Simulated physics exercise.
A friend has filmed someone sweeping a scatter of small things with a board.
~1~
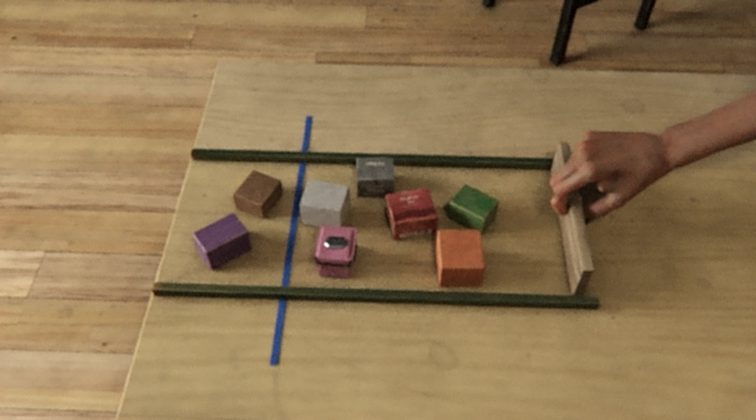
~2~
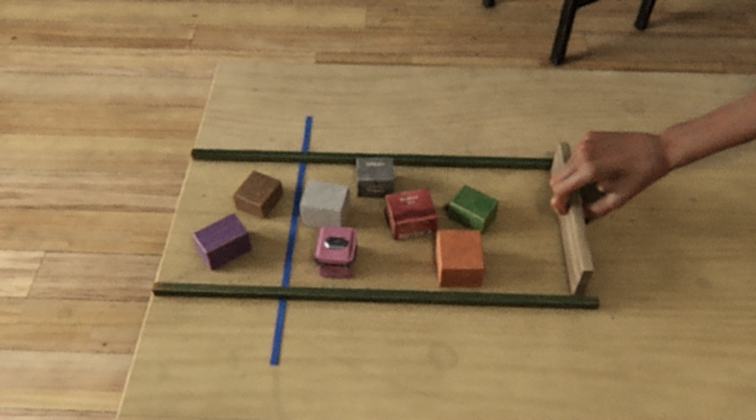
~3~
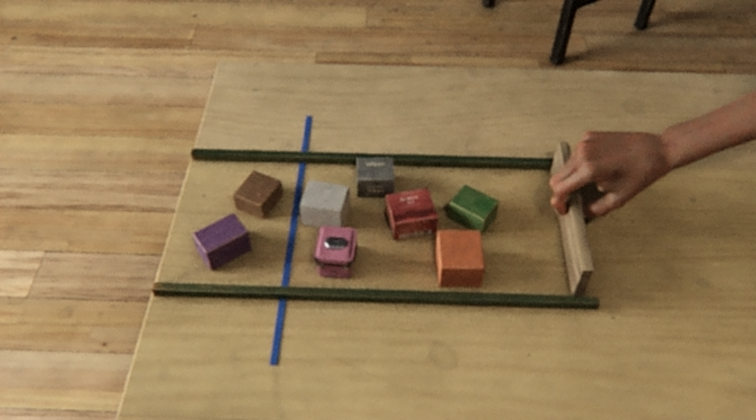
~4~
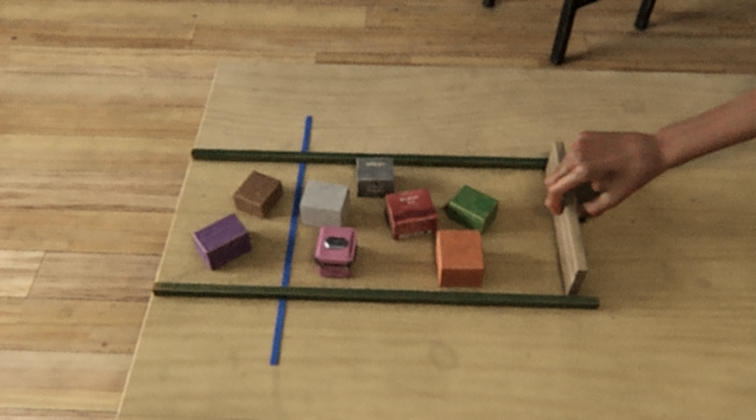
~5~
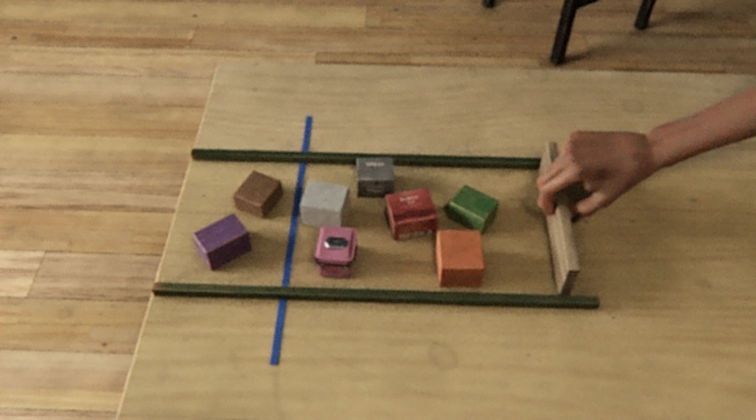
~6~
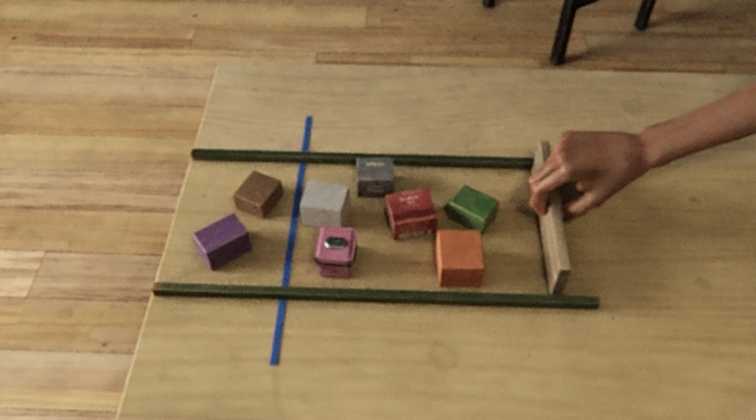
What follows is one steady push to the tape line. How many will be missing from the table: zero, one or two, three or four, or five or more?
In the end the number that fall off is zero.
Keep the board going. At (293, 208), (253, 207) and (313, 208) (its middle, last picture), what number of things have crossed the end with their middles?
In that order 0, 1 and 0.
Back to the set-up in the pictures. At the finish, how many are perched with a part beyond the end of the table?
It comes to 1.
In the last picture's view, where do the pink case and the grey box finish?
The pink case at (219, 261), the grey box at (281, 174).
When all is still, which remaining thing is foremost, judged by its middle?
The purple block.
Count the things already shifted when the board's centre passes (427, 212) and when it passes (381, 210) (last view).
The counts are 5 and 7.
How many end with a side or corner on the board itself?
That makes 3.
A little later, none off yet; purple block at rest near (223, 242); brown block at rest near (258, 194); white block moving near (318, 206).
When it is over, the number that fall off is zero.
